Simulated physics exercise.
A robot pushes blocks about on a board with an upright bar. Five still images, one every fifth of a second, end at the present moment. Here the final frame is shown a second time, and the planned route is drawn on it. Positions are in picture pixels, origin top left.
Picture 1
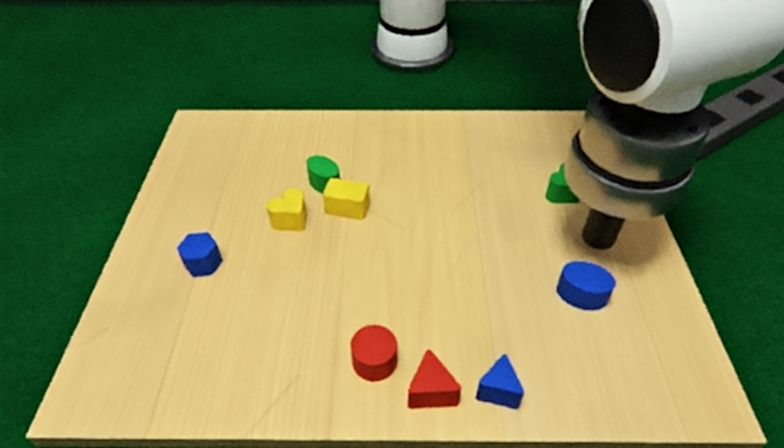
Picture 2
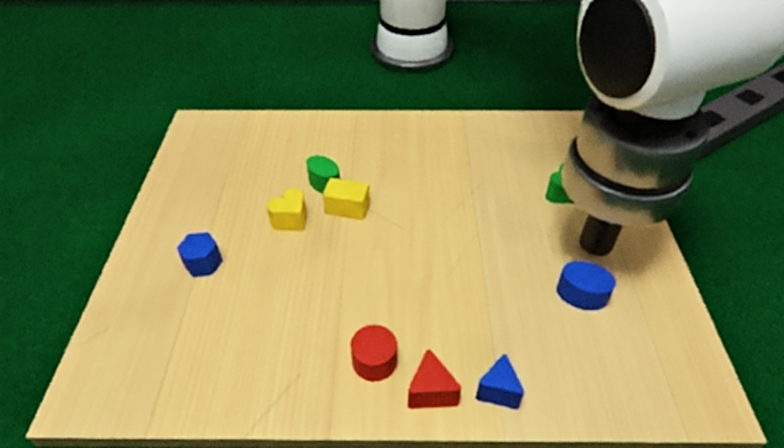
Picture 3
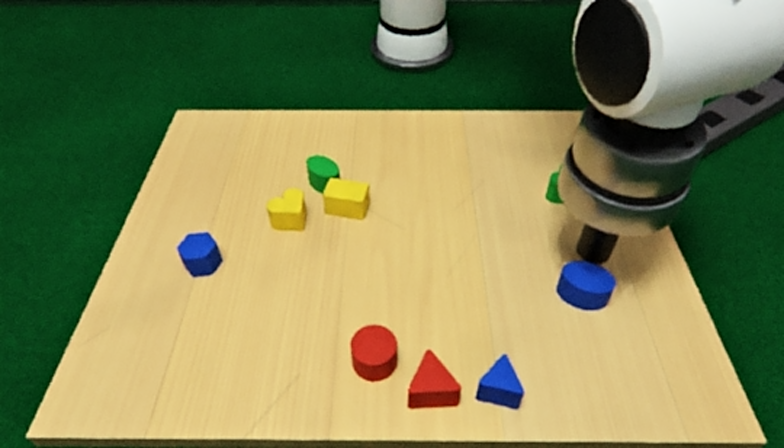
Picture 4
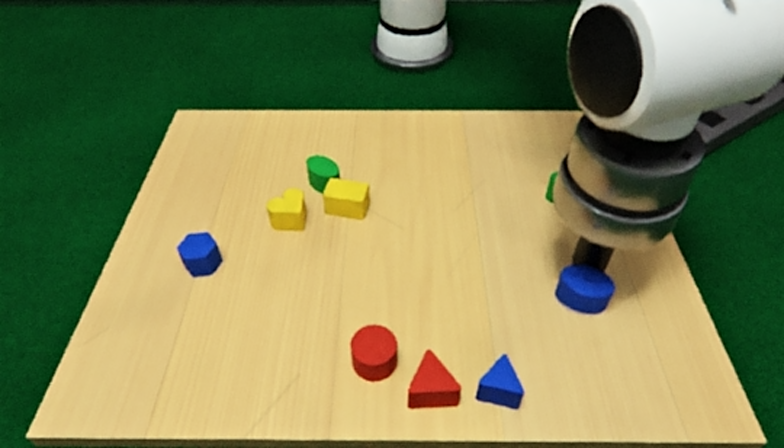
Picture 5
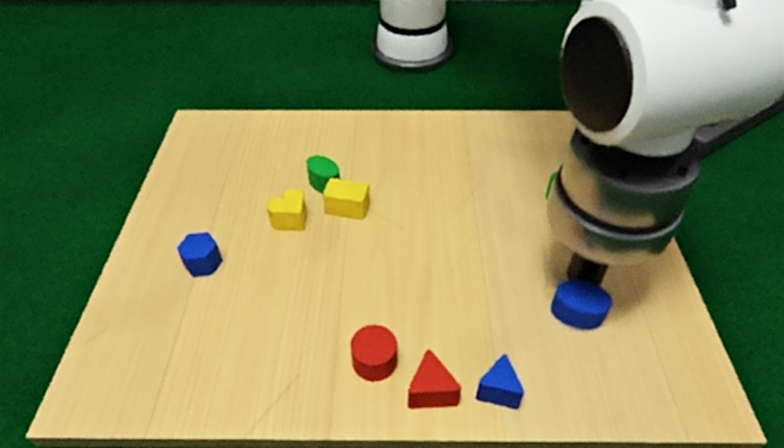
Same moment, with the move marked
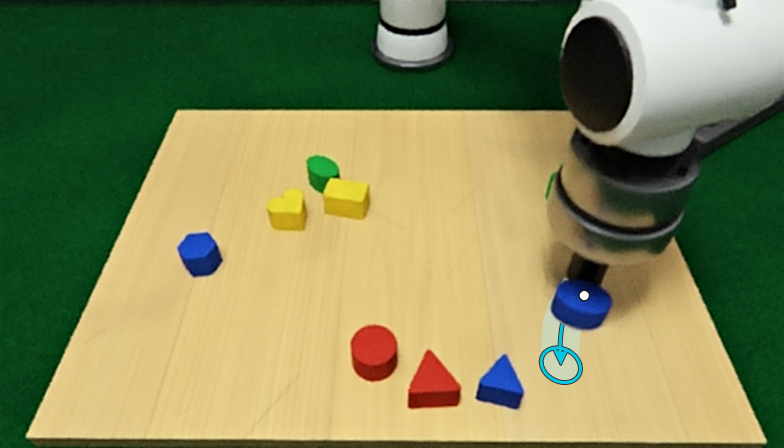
A robot arm lowers its bar toward the blue oval block and nudges it slightly downward.
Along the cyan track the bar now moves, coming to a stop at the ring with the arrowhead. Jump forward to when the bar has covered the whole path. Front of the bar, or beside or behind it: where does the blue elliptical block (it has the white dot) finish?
My answer is that the blue elliptical block is still ahead.
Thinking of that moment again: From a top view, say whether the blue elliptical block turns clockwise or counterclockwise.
From above, it looks like the blue elliptical block goes counterclockwise.
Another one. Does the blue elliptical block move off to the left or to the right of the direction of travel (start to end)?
It heads left.
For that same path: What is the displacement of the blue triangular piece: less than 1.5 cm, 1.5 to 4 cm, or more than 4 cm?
Its displacement is below 1.5 cm.
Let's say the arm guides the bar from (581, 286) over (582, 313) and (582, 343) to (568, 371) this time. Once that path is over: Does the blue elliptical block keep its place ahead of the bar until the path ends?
I'd say yes.
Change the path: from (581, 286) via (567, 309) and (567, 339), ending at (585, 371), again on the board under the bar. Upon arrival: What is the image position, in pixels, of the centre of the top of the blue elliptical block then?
The middle of its upper face should be somewhere near (587, 390).
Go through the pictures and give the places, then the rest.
The first frame shows bar's lower end (598, 238); blue triangular piece (503, 376); blue elliptical block (589, 276).
The second frame shows bar (596, 243); blocks still.
The third frame shows bar (593, 252); blocks still.
The fourth frame shows bar (589, 263); blue elliptical block (588, 280).
The fifth frame shows bar (584, 277); blue triangular piece (503, 376); blue elliptical block (584, 296).
Drawn move, from (581, 286) via (563, 320), ending at (561, 365); the dot is on the blue elliptical block.
The first path, step by step. One third of the way, bar (571, 299); blue elliptical block (579, 322), turned 25° anticlockwise.
Two thirds of the way, bar (564, 326); blue elliptical block (578, 353), turned 40° anticlockwise.
At the end, bar (564, 356); blue triangular piece still; blue elliptical block (584, 387), turned 50° anticlockwise.
